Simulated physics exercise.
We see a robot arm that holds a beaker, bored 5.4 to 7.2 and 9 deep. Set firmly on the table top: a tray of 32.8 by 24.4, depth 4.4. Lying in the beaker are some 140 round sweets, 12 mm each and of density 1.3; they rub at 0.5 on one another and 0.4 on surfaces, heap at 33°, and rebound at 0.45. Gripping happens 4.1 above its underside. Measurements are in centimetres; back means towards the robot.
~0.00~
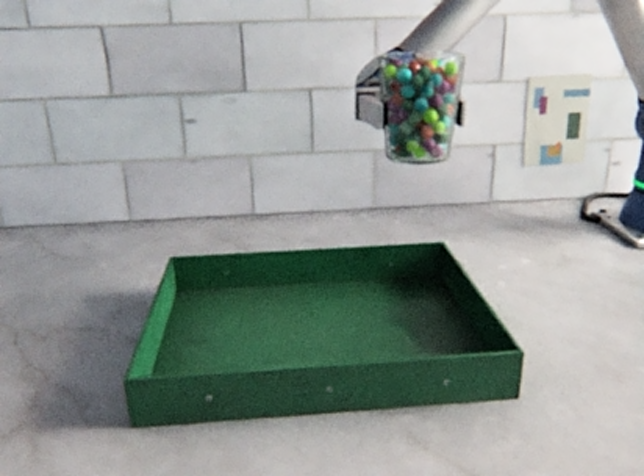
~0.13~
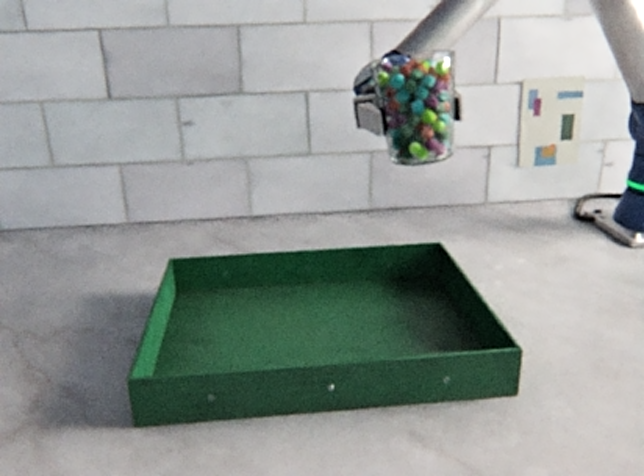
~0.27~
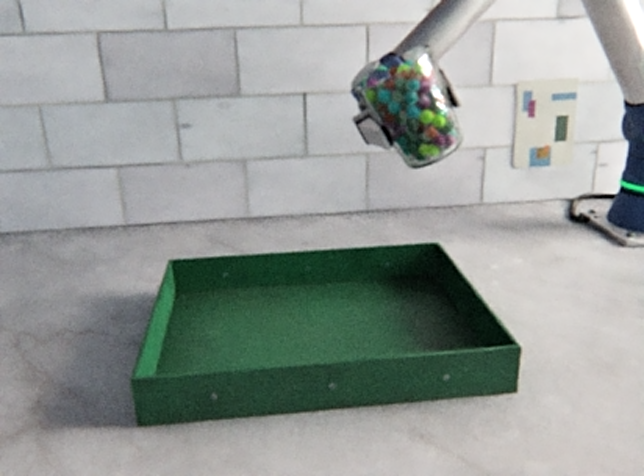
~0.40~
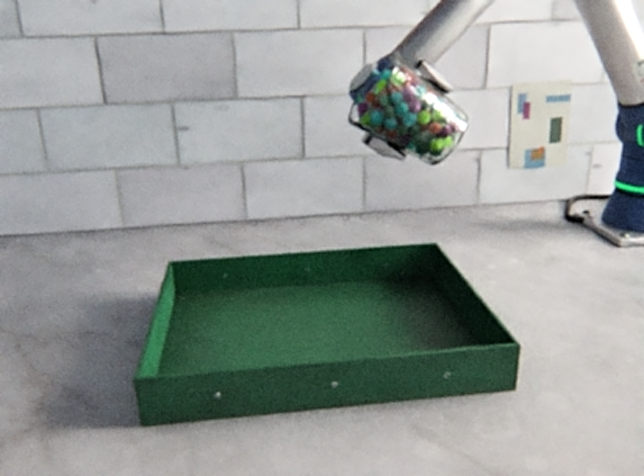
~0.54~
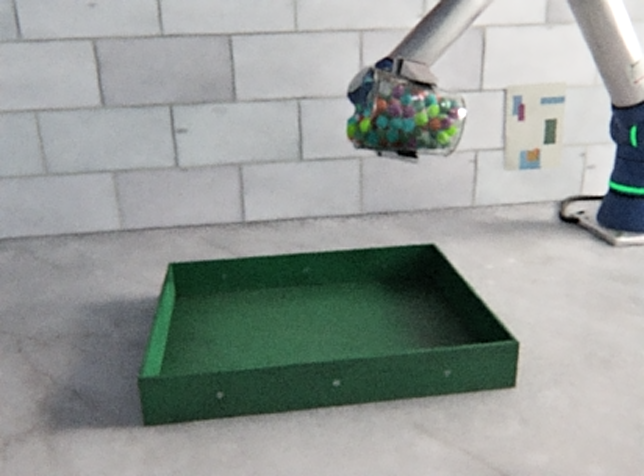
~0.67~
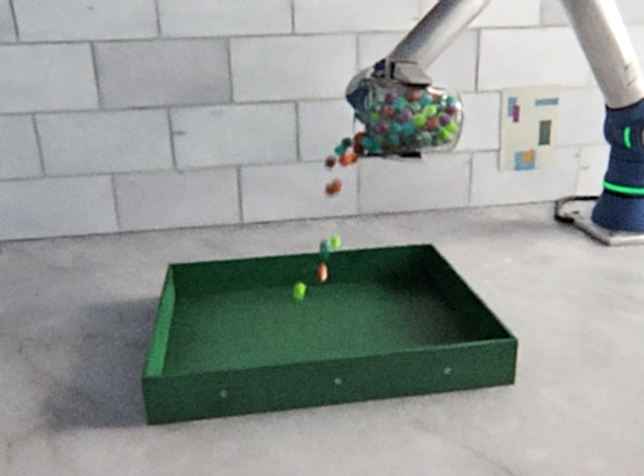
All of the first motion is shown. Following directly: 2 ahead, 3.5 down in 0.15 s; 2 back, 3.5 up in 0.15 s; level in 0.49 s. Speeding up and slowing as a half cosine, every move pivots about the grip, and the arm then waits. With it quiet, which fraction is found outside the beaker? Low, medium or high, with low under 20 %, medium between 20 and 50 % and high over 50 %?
Medium.
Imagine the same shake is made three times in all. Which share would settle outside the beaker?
That change gives some 40 percent.
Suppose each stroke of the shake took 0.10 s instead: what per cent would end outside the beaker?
In that case around 30 per cent.
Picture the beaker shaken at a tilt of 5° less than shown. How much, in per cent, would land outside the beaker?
It would be near 15 per cent.
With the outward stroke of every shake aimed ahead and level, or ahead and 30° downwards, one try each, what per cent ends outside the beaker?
Near 55 and 40 percent respectively.
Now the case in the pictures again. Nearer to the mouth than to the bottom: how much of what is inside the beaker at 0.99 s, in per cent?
Some 50 per cent.
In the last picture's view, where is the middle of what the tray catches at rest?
Centre estimate: About (282, 331).
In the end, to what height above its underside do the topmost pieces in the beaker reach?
Around 8.5 centimetres above the underside.
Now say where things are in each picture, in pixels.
Beaker middle at (420, 109), level; upper third of the load around (421, 79), from x 390 to 450, top at y 65; 139 in the beaker, in the first picture.
Beaker middle at (417, 111), tilted 8° forward; upper third of the load around (416, 81), from x 385 to 445, top at y 65, in the second picture.
Beaker middle at (415, 112), tilted 29° forward; upper third of the load around (410, 86), from x 370 to 450, top at y 65, in the third picture.
Beaker middle at (412, 115), tilted 56° forward; upper third of the load around (400, 94), from x 365 to 455, top at y 75, in the fourth picture.
Beaker middle at (410, 118), tilted 77° forward; upper third of the load around (408, 105), from x 350 to 455, top at y 90, in the fifth picture.
Beaker middle at (409, 119), tilted 85° forward; upper third of the load around (412, 107), from x 300 to 450, top at y 95; 129 in the beaker, 2 in the tray, 8 in flight or on a rim, in the sixth picture.
By 0.99 s, tilted 85° forward, highest piece 25 above the table; 111 in the beaker, 21 in the tray, 7 in flight or on a rim.
By 1.30 s, tilted 20° forward, highest piece 27 above the table; 102 in the beaker, 37 in the tray.
By 1.66 s, level, highest piece 27 above the table; 102 in the beaker, 37 in the tray.
By 2.71 s, level, highest piece 27 above the table; 102 in the beaker, 37 in the tray.
Final count, 102 in the beaker, 37 in the tray. That is 27 % outside the beaker.
